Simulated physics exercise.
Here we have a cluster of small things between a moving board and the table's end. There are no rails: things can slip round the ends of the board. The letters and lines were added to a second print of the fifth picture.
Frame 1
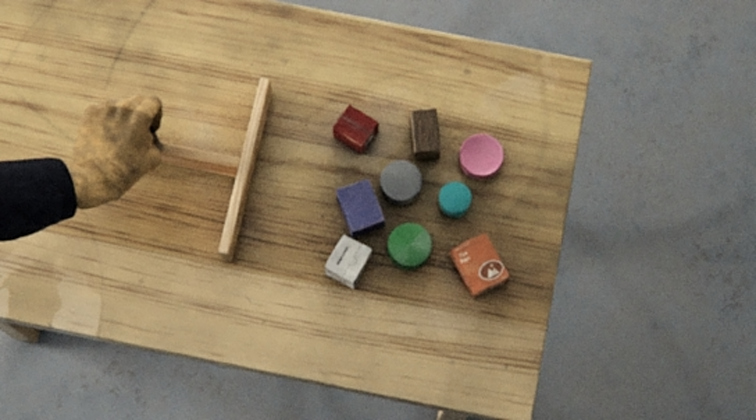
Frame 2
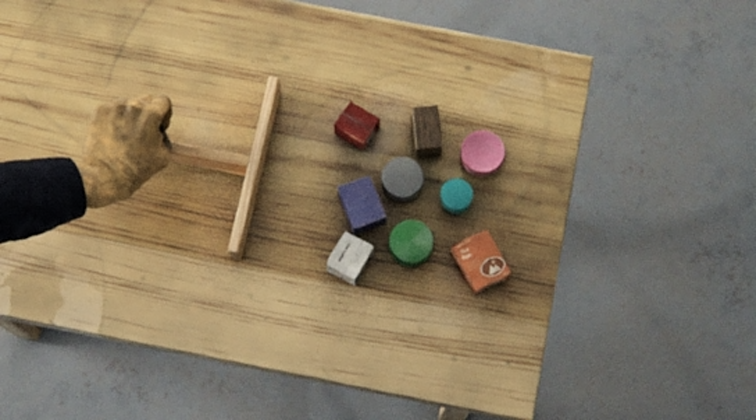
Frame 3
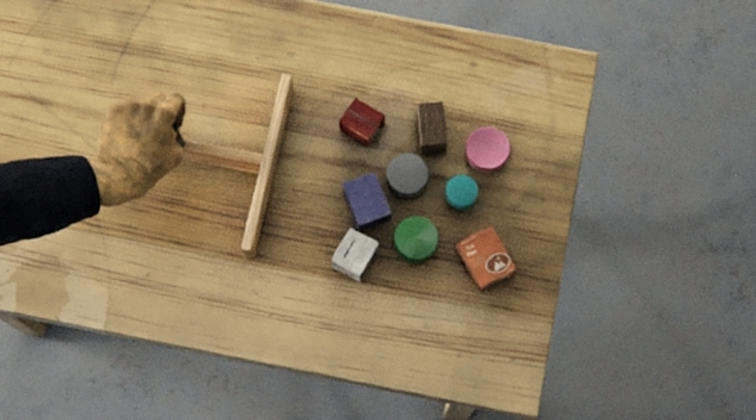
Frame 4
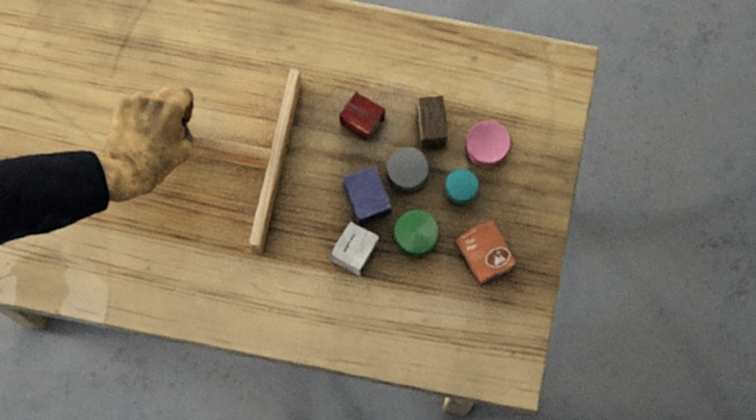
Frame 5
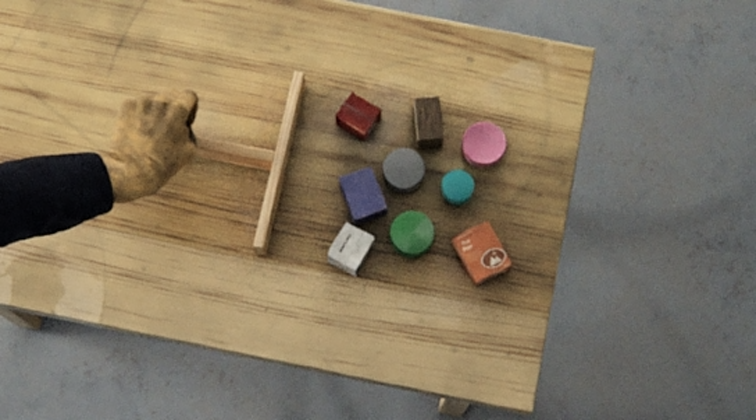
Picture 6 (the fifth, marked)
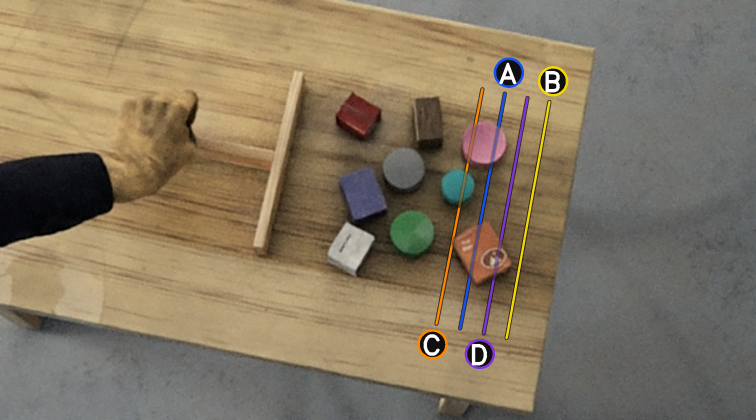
On a wooden table, a gloved hand at the left grips the handle of a long wooden board, with nine small blocks and round pieces clustered to its right. The hand pushes the board slowly rightward, narrowing the gap, while the colourful cluster keeps its arrangement and the board remains clear of it.
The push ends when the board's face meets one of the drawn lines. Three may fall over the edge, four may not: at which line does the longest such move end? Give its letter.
No farther than D.
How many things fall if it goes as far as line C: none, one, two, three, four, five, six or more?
By then, none.
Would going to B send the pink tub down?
Yes.
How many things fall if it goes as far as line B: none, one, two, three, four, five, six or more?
In all, five.
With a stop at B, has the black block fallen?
Yes.
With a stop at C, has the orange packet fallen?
By then, no.
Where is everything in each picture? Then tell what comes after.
The first frame shows orange packet (480, 266); green tin (410, 247); white packet (348, 262).
The second frame shows board (254, 163); turquoise pot (456, 197).
The third frame shows board (267, 161); grey pot (407, 177).
The fourth frame shows board (275, 156); red box (362, 116).
The fifth frame shows board (279, 158); orange packet (482, 254); green tin (412, 234); white packet (351, 249).
On the marked copy, A at (483, 208); B at (529, 217); C at (460, 204); D at (506, 213).
Following D. Soon after the start, board (360, 174); white packet (367, 251); red box (397, 119).
Later, board (442, 190); orange packet (533, 260); pink tub (539, 156).
In the end, board (505, 202); orange packet over the edge; pink tub over the edge; two fallen.
As for the rest, A is within the limit but short; B drops five; C is within the limit but short.
